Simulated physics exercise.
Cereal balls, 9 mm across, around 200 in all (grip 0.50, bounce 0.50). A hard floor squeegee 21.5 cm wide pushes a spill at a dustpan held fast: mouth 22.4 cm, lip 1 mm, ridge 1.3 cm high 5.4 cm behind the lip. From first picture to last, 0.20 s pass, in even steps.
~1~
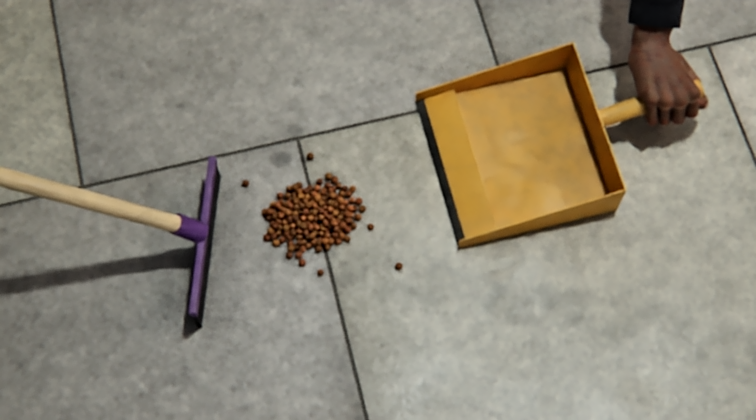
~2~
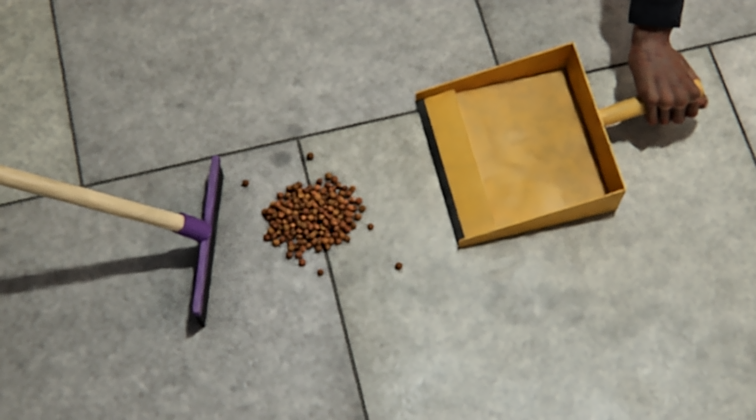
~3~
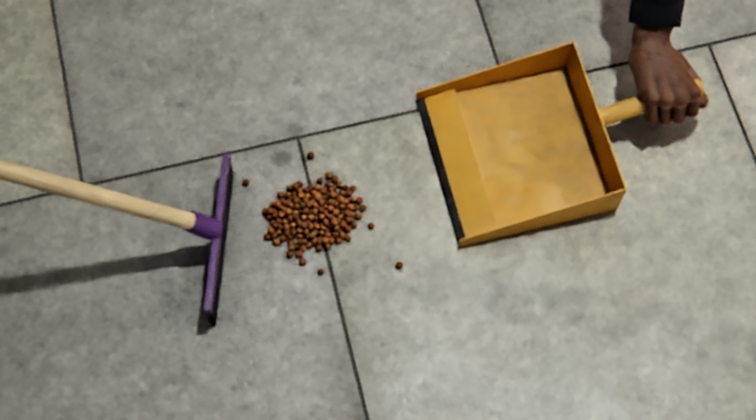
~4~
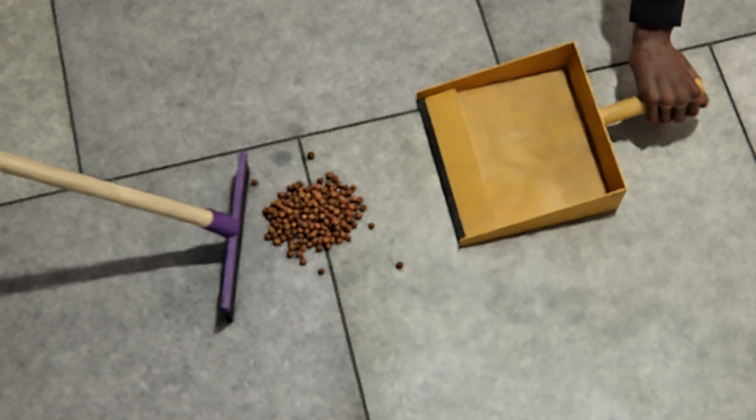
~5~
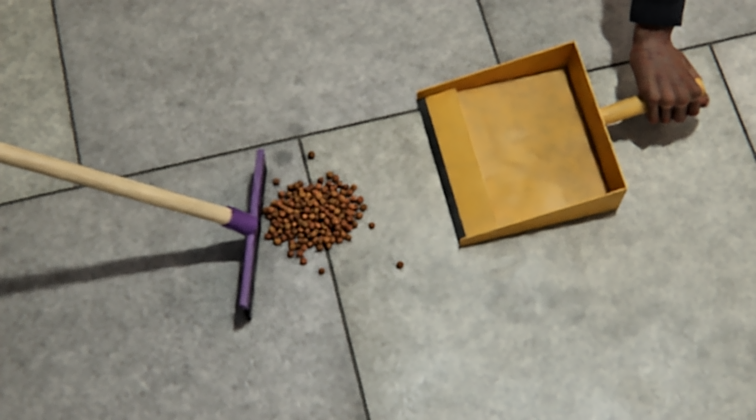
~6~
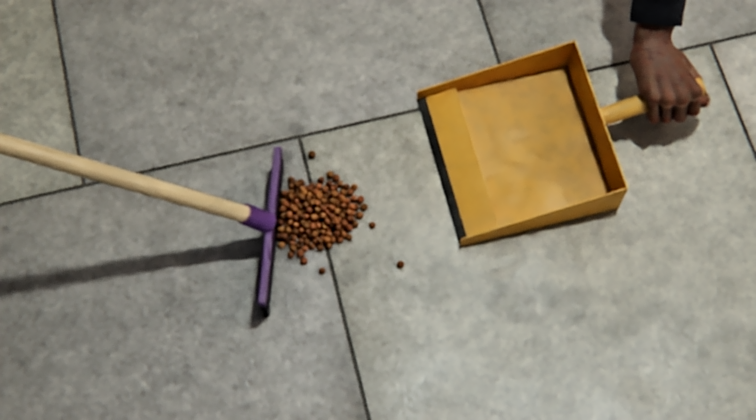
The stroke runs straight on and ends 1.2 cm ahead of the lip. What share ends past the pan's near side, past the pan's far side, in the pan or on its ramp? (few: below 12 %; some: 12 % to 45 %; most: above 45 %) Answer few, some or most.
Past the pan's near side: Some; past the pan's far side: Few; in the pan or on its ramp: Some.
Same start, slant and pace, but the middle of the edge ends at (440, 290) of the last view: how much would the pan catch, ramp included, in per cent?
Some 15 per cent.
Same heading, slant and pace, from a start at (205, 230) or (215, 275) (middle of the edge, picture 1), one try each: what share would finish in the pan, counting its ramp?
Some 20 and 25 per cent.
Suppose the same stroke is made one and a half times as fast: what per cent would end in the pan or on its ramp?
It would be near 35 per cent.
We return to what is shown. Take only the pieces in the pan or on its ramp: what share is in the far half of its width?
Some 20 per cent.
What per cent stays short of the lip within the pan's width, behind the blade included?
Some 55 per cent.
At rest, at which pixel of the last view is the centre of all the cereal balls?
Around (444, 210).
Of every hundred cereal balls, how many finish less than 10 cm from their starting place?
About 0 per cent.
Then, 0.17 s after the last picture, middle of the blade 14 cm from the lip; 0 % over the lip, far side 0 %, near side 5 %.
Then, 0.29 s after the last picture, middle of the blade 7 cm from the lip; 0 % over the lip, far side 0 %, near side 10 %.
Then, 0.53 s after the last picture, middle of the blade 4 cm from the lip; 25 % over the lip, far side 0 %, near side 20 %.
In the end, near side 20 %, far side 0 %, pan 25 %, in front of the lip or behind the blade 55 %.
